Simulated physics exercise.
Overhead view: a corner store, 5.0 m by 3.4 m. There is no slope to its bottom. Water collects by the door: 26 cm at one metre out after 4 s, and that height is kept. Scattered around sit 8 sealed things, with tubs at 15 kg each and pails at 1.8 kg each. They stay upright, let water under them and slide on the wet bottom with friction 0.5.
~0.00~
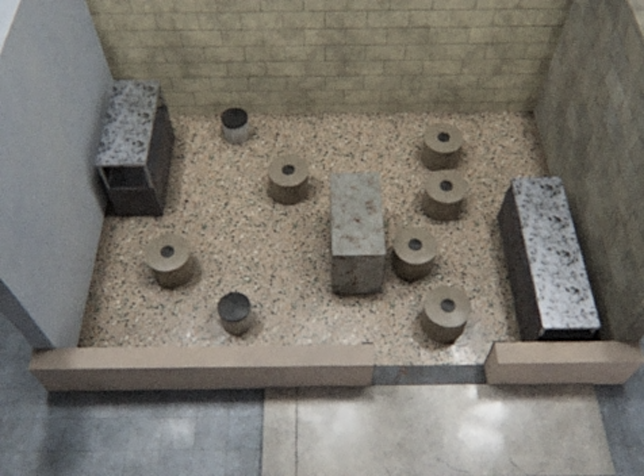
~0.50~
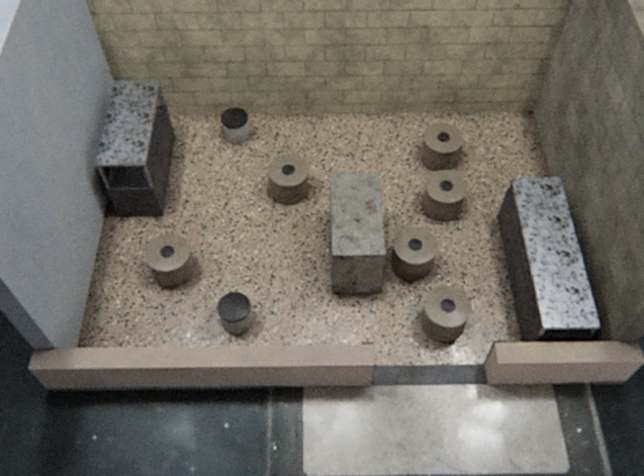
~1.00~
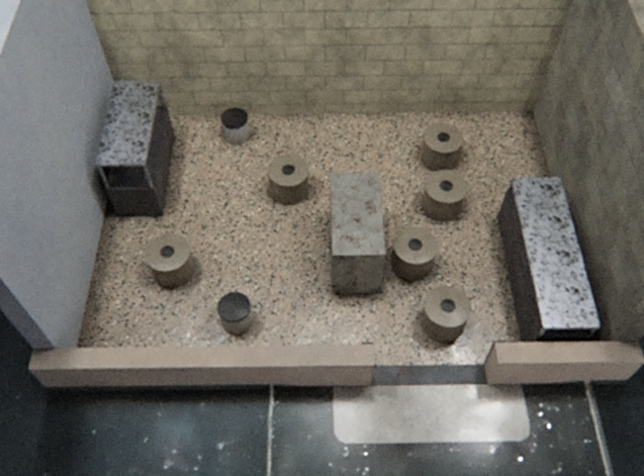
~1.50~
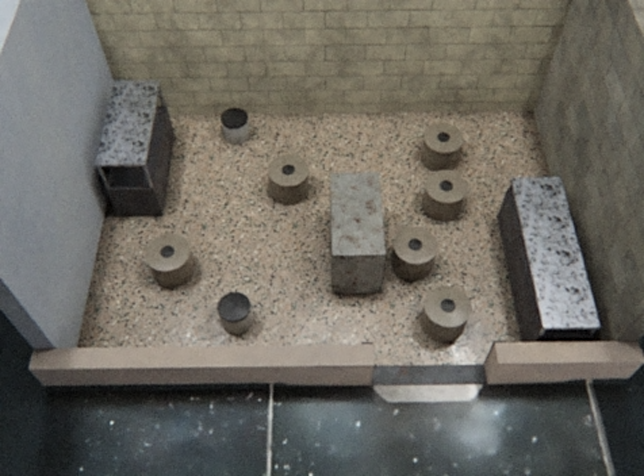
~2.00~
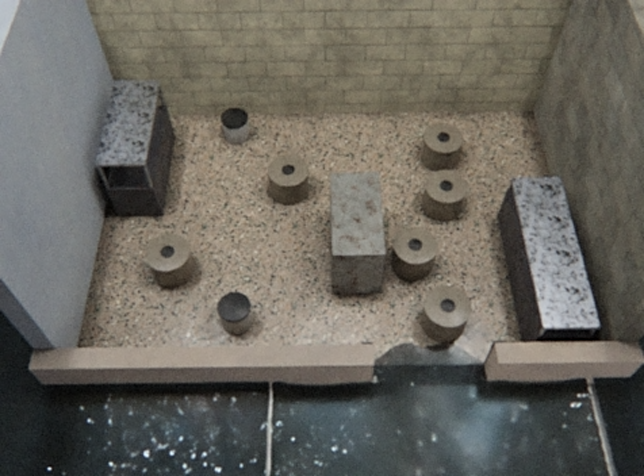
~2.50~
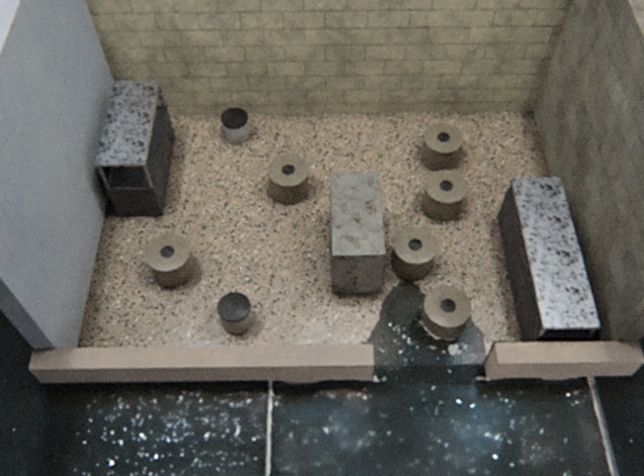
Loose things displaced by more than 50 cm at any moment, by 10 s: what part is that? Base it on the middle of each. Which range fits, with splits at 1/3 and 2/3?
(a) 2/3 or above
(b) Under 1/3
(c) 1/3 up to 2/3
a, 2/3 or above.
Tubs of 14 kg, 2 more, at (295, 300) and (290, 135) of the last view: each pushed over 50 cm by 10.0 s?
One by one: Below; above.
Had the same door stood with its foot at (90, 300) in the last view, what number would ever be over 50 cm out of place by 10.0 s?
6.
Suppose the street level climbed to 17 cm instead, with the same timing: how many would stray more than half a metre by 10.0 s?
Then 3 of them.
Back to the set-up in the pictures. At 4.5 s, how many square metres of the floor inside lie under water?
My estimate is roughly 6.5 m2.
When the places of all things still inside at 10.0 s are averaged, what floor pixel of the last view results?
Around (296, 190).
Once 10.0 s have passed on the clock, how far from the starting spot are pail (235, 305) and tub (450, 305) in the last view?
120 cm, 250 cm.
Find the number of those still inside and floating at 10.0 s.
Count: 6.
After 3.5 s 0 of 8 are over 50 cm from their spots; 0 afloat.
After 4.5 s 1 of 8 are over 50 cm from their spots; 0 afloat.
After 7.0 s 4 of 8 are over 50 cm from their spots; 5 afloat.
After 10.0 s 6 of 8 are over 50 cm from their spots, and 6 have been at some point; 6 afloat.
